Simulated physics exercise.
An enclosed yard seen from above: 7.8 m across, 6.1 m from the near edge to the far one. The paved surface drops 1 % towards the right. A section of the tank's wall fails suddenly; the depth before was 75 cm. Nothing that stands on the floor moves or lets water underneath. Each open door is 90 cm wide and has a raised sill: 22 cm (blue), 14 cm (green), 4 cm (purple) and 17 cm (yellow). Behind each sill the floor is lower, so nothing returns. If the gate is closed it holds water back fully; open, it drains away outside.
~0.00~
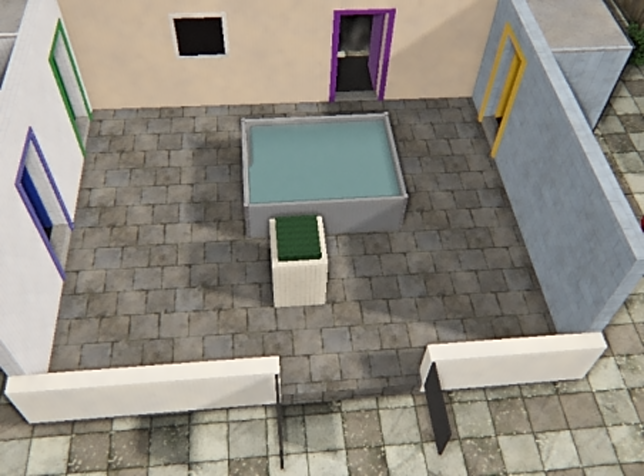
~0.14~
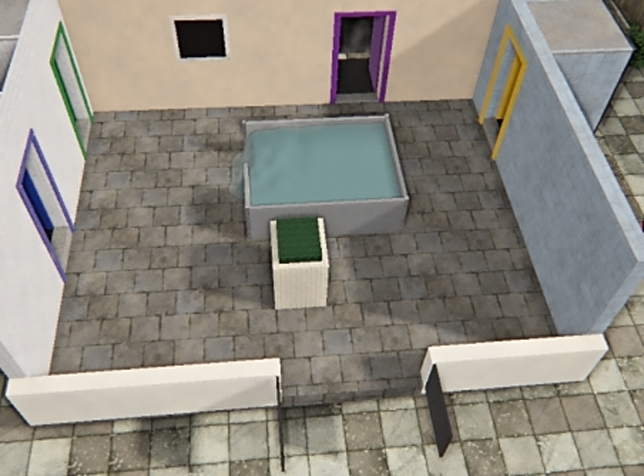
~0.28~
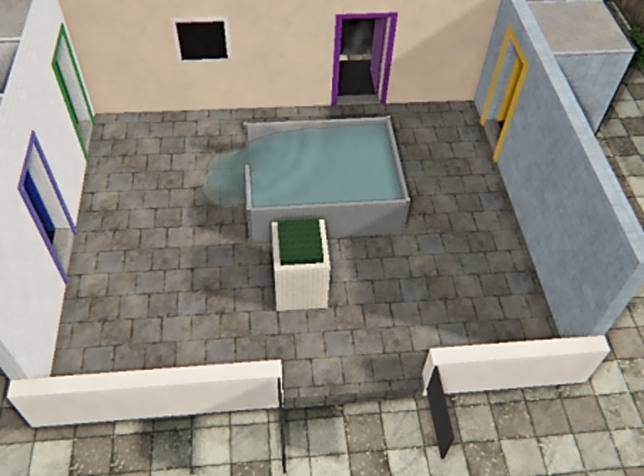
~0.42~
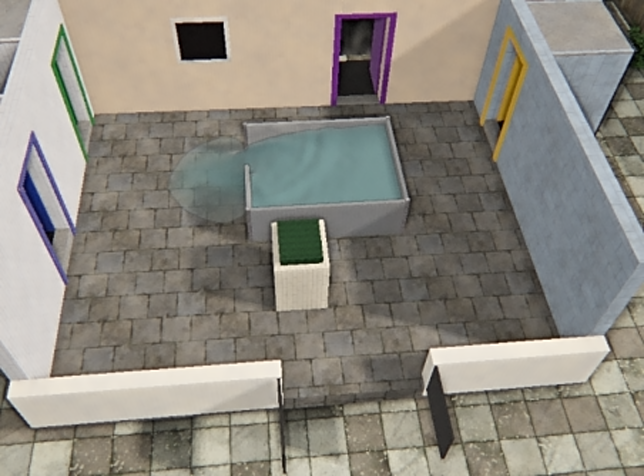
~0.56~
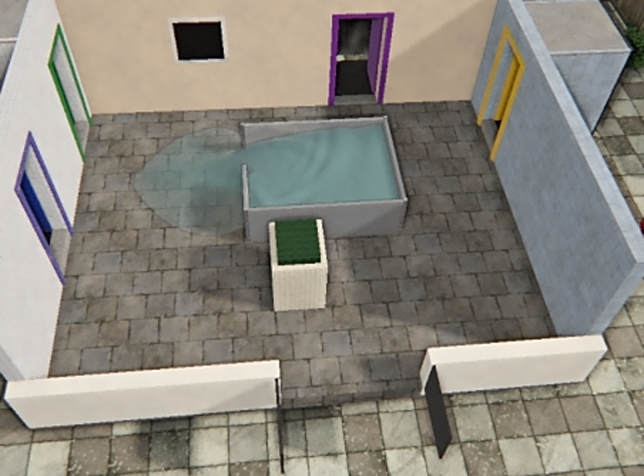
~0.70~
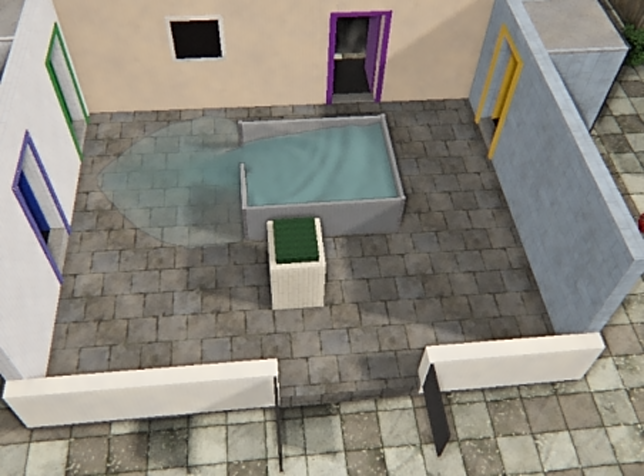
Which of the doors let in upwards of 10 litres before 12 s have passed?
Within that time: At the blue door it does not reach the limit; at the green door it exceeds the limit; at the purple door it does not reach the limit; at the yellow door it keeps below the limit.
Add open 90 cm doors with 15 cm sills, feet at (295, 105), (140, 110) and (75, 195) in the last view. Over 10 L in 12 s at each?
In turn: Below, past it, over.
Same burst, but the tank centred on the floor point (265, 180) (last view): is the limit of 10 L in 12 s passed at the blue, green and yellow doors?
Against that limit: Blue under, green past it, yellow under.
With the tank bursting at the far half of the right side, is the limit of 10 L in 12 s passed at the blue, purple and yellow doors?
Against that limit: Blue under, purple past it, yellow over.
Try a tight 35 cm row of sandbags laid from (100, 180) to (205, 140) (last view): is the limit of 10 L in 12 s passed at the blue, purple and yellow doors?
Against that limit: Blue over, purple not over, yellow under.
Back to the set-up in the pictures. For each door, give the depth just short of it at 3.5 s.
In cm: Blue 16, green 26, purple 0, yellow 0.
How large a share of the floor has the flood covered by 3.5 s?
Some 35 per cent of it.
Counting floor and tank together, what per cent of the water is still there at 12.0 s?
Roughly 88 in a hundred.
After 1.4 s water covers 25 % of the floor and is deepest (42 cm) near (238, 170); blue door 11 cm at the sill, 0 L in, green door 26 cm at the sill, 6 L in, purple door not reached, yellow door not reached.
After 2.2 s water covers 25 % of the floor and is deepest (40 cm) near (87, 130); blue door 21 cm at the sill, 0 L in, green door 34 cm at the sill, 59 L in, purple door not reached, yellow door not reached.
After 3.5 s water covers 35 % of the floor and is deepest (26 cm) near (85, 143); blue door 16 cm at the sill, 0 L in, green door 26 cm at the sill, 174 L in, purple door not reached, yellow door not reached.
After 7.0 s water covers 80 % of the floor and is deepest (18 cm) near (43, 400); blue door 10 cm at the sill, 0 L in, green door 15 cm at the sill, 226 L in, purple door 3 cm at the sill, 0 L in, yellow door not reached.
After 12.0 s water covers 95 % of the floor and is deepest (14 cm) near (497, 200); blue door 6 cm at the sill, 0 L in, green door 7 cm at the sill, 228 L in, purple door 2 cm at the sill, 0 L in, yellow door 9 cm at the sill, 0 L in.
